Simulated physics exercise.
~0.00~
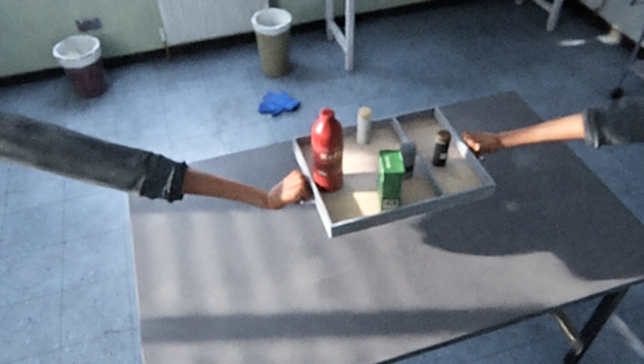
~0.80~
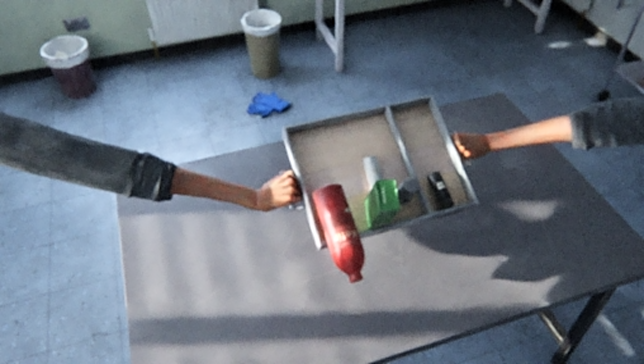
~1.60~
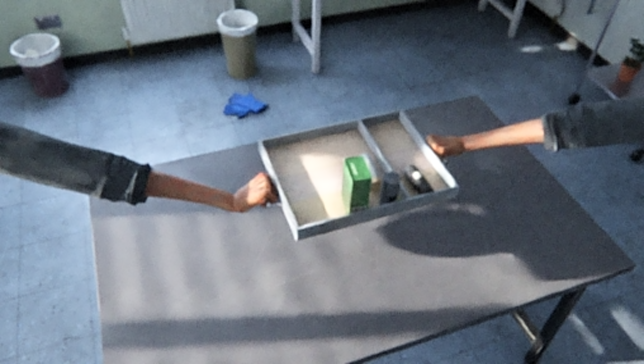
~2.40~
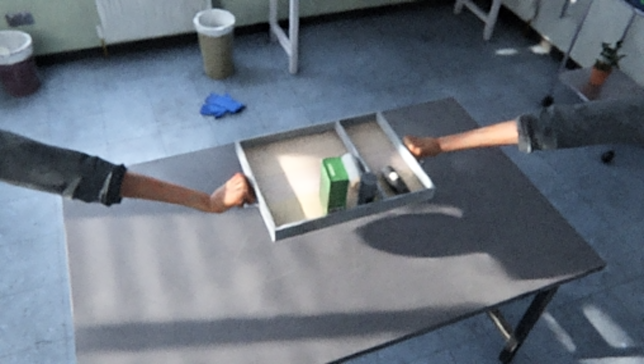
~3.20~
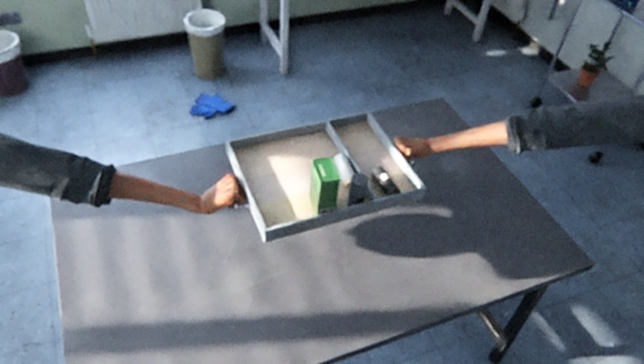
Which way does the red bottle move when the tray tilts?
The red bottle moves down as the viewer sees it, tipping over the near rim of the tray.
